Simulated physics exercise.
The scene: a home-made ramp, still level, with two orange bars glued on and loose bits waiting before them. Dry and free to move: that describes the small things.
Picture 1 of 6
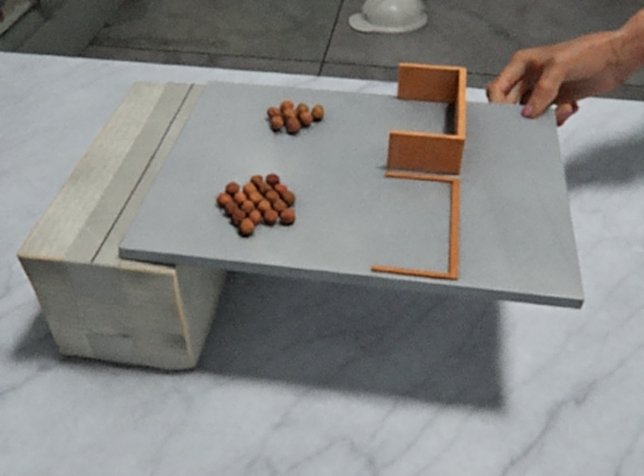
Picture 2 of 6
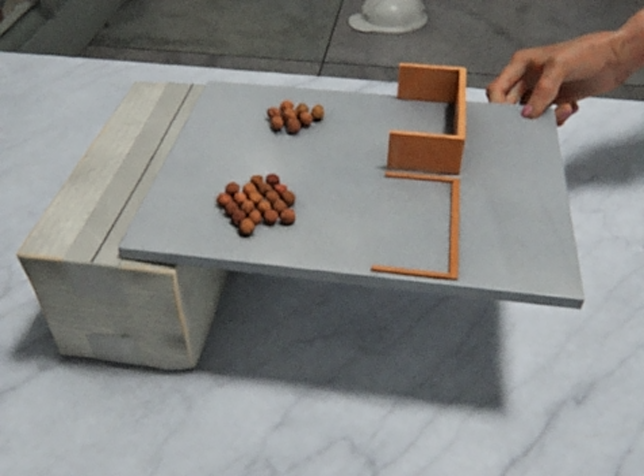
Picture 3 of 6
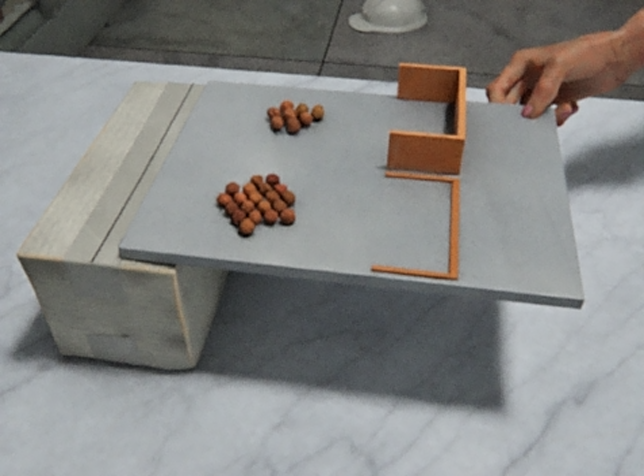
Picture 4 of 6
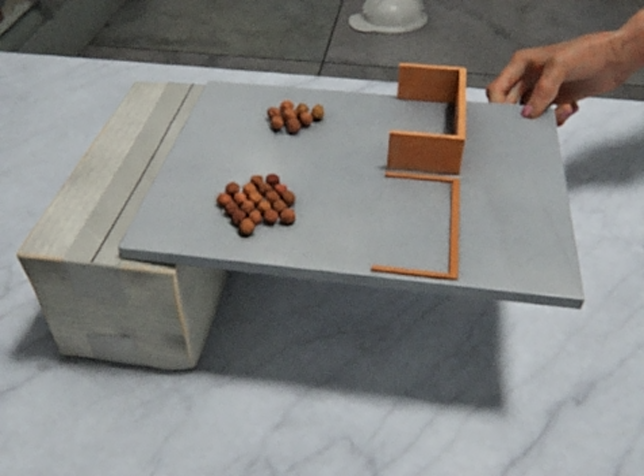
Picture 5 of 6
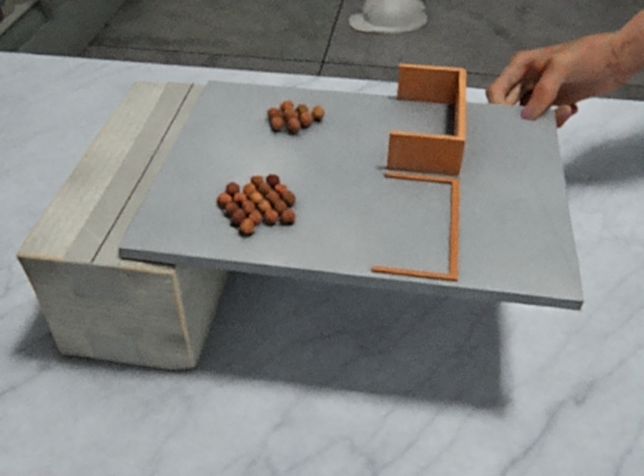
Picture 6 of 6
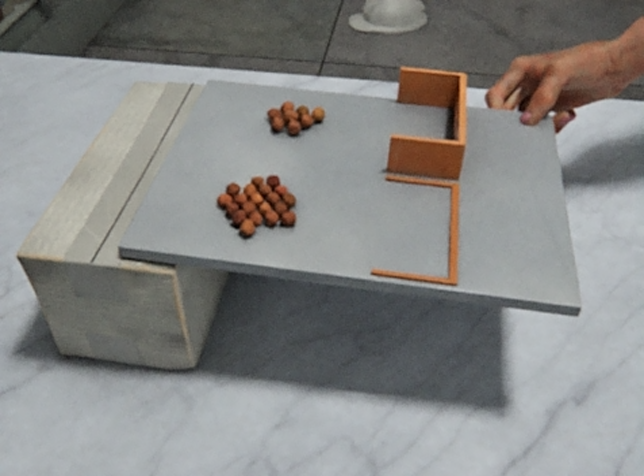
At first, a hand at the right holds a grey board level, its left end on a pale box, with two clusters of small brown pieces and two orange bars on top. Then the hand lowers the right end very slightly, while the pieces stay still on the board.
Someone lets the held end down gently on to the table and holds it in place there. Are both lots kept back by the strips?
Result: I expect the front batch to end up beyond its barrier; I expect the back batch to be kept back by its barrier.
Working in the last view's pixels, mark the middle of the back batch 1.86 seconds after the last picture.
(425, 199), roughly.
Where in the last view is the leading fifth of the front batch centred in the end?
(591, 337), give or take.
Then, 0.71 s on from there, board sloping at 15°; front batch where it was; back batch on its way down.
Then, 1.33 s on from there, board sloping at 25°; front batch has reached its bar; back batch has reached its bar.
Then, 1.86 s on from there, board resting at 26°; front batch near two thirds past its bar; back batch has reached its bar.
In the end, board resting at 26°; front batch near two thirds past its bar; back batch gathered behind its bar.
